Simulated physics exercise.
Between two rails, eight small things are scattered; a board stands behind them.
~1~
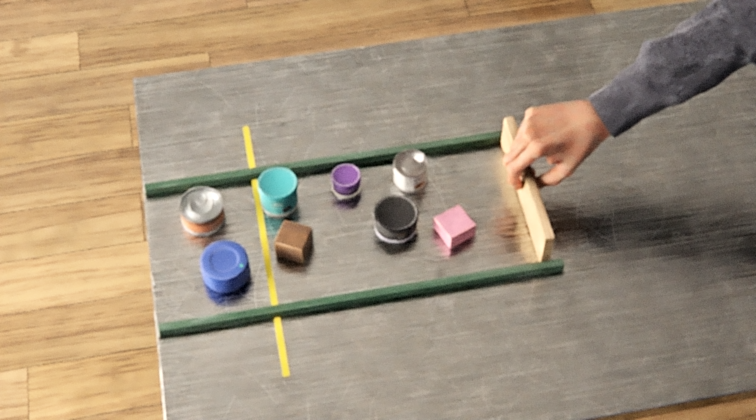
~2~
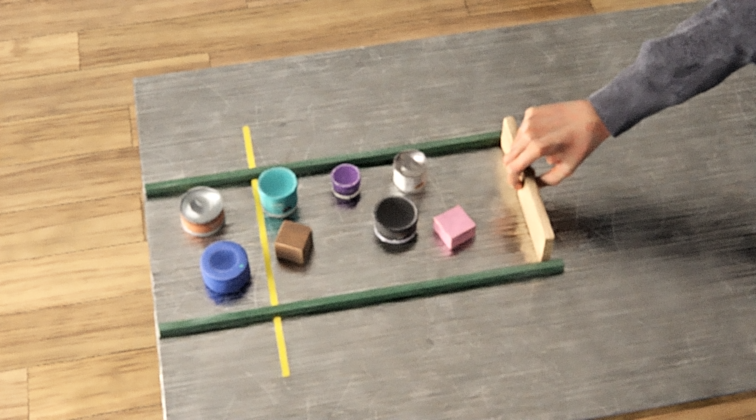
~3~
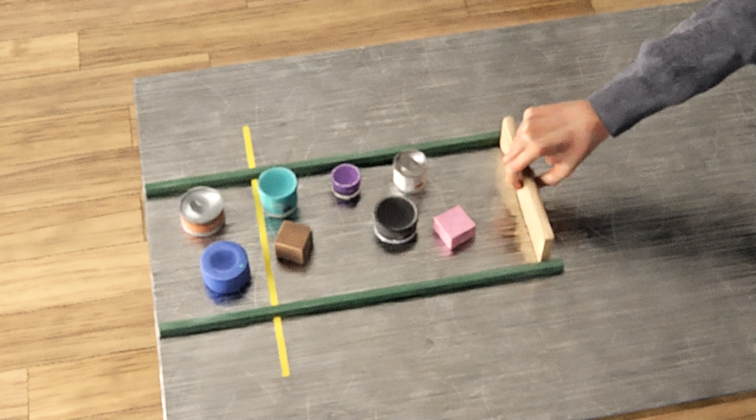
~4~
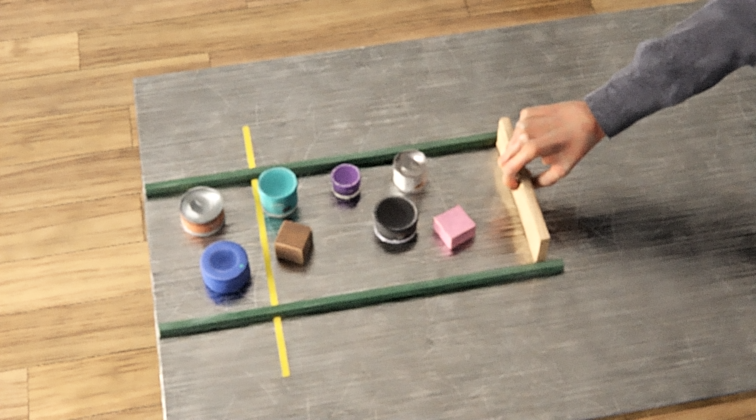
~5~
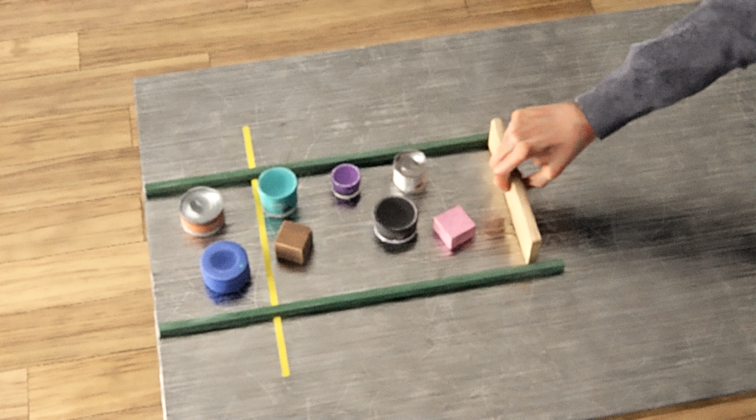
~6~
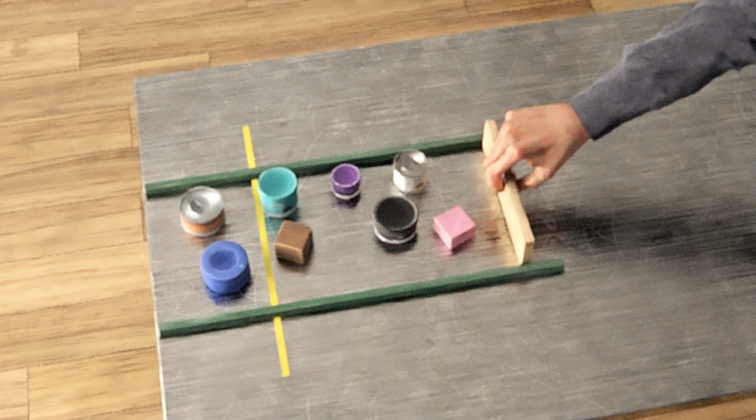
In this clip, eight small containers and blocks sit still between two green rails on a gray surface crossed by yellow tape, while a hand at the right holds a wooden board upright, then slides it slightly left.
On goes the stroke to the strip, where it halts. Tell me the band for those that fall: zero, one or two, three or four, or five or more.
I expect that none will fail to stay on the table.
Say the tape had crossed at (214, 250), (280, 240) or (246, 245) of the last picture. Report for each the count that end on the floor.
In that order 2, 0 and 1.
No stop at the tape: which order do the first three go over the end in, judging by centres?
Orange tin, blue lid, black tin.
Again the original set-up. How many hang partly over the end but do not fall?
Result: 1.
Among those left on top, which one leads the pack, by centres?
The one you want is the orange tin.
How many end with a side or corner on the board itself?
2 of them.
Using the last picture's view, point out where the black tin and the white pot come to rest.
Roughly at (211, 231) and at (242, 206), in that order.
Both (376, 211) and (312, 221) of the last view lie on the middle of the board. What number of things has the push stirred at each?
First 5, then 8.
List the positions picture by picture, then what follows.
The first picture shows orange tin (202, 211); blue lid (225, 267); turquoise pot (278, 192); board (527, 188); tape (265, 242).
The second picture shows blue lid (225, 267); brown block (294, 242).
The third picture shows turquoise pot (278, 192); black tin (396, 219).
The fourth picture shows orange tin (202, 211); board (522, 189).
The fifth picture shows blue lid (225, 267); pink block (455, 227).
The sixth picture shows orange tin (202, 211); blue lid (225, 267); turquoise pot (278, 192); board (507, 191); tape (265, 242).
Early on, none off yet; orange tin at rest near (202, 211); blue lid at rest near (225, 267); turquoise pot at rest near (278, 192).
Finally, the number that fall off is zero.
